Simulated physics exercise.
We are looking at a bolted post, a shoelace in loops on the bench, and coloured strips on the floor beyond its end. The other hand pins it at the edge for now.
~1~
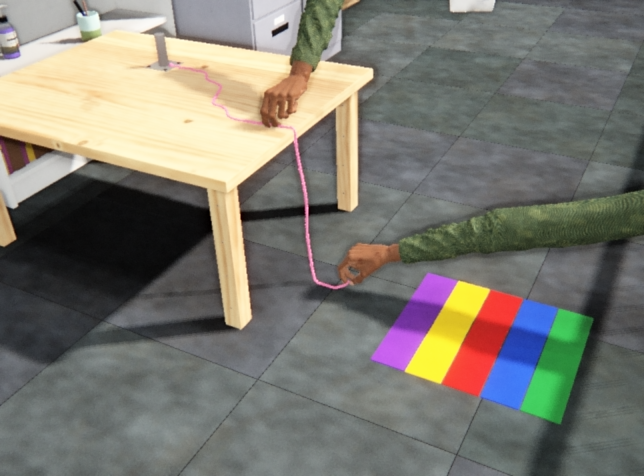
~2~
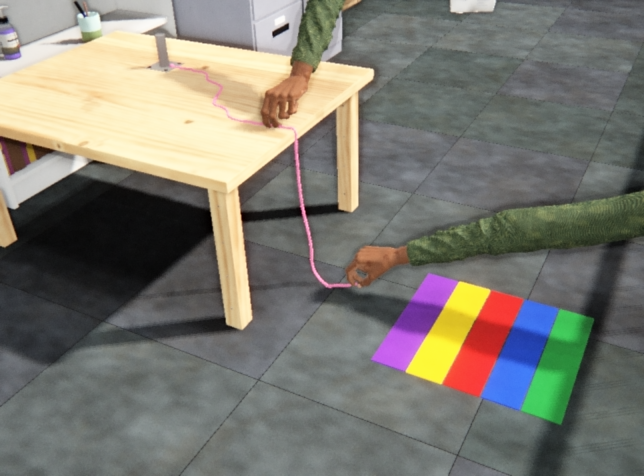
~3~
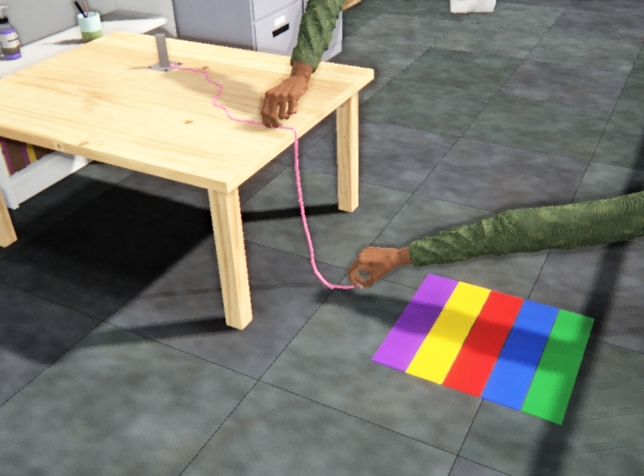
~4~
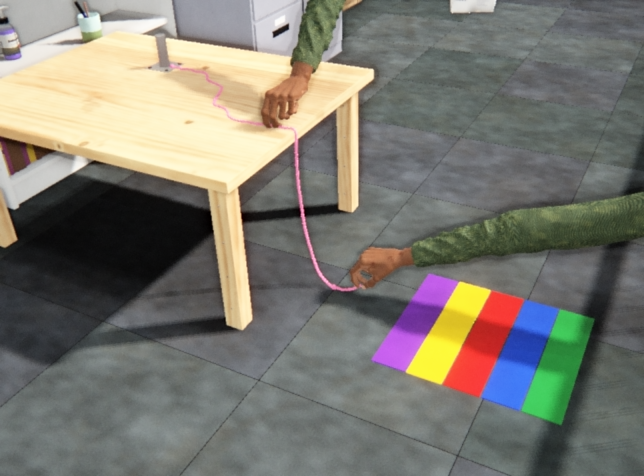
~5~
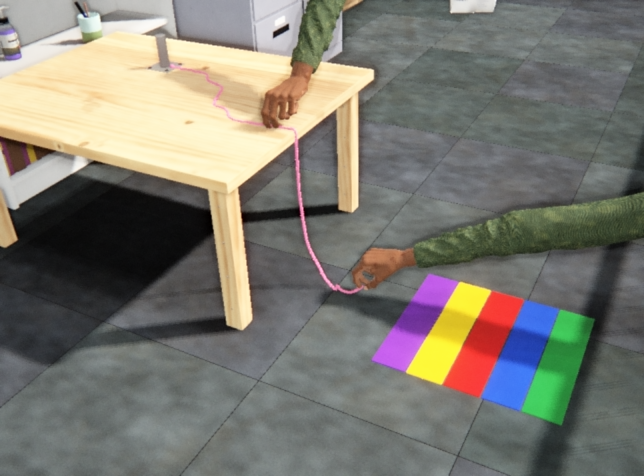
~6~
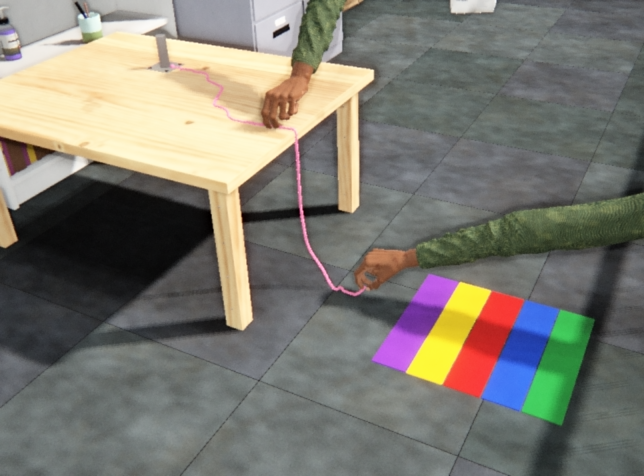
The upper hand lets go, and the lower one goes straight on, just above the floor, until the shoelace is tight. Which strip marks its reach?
The end stops over the red strip.
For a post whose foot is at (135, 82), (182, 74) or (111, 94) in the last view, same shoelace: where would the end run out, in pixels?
Try by try, around (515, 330), (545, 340) and (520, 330).
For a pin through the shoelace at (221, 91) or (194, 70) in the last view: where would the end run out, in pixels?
The places are (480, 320) and (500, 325).
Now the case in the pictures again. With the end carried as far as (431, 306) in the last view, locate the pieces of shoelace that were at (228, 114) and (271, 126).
The first at (261, 114), the second at (299, 139).
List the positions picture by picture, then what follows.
End (349, 281); purple (398, 347); yellow (433, 359); red (469, 370); blue (508, 383); green (547, 396), in the first picture.
End (356, 284); shoelace through (193, 70) (221, 90) (228, 115) (292, 130) (302, 203) (312, 265), in the second picture.
End (359, 285), in the third picture.
End (361, 285); shoelace through (193, 71) (221, 90) (228, 115) (292, 131) (301, 203) (316, 266), in the fourth picture.
End (363, 286), in the fifth picture.
End (365, 287); shoelace through (193, 71) (222, 91) (228, 115) (293, 131) (300, 203) (320, 265), in the sixth picture.
A little later, end near (431, 306); over purple.
Next, end near (472, 318); over yellow.
When it is tight, end near (496, 325); over red. It gets as far as the red strip.
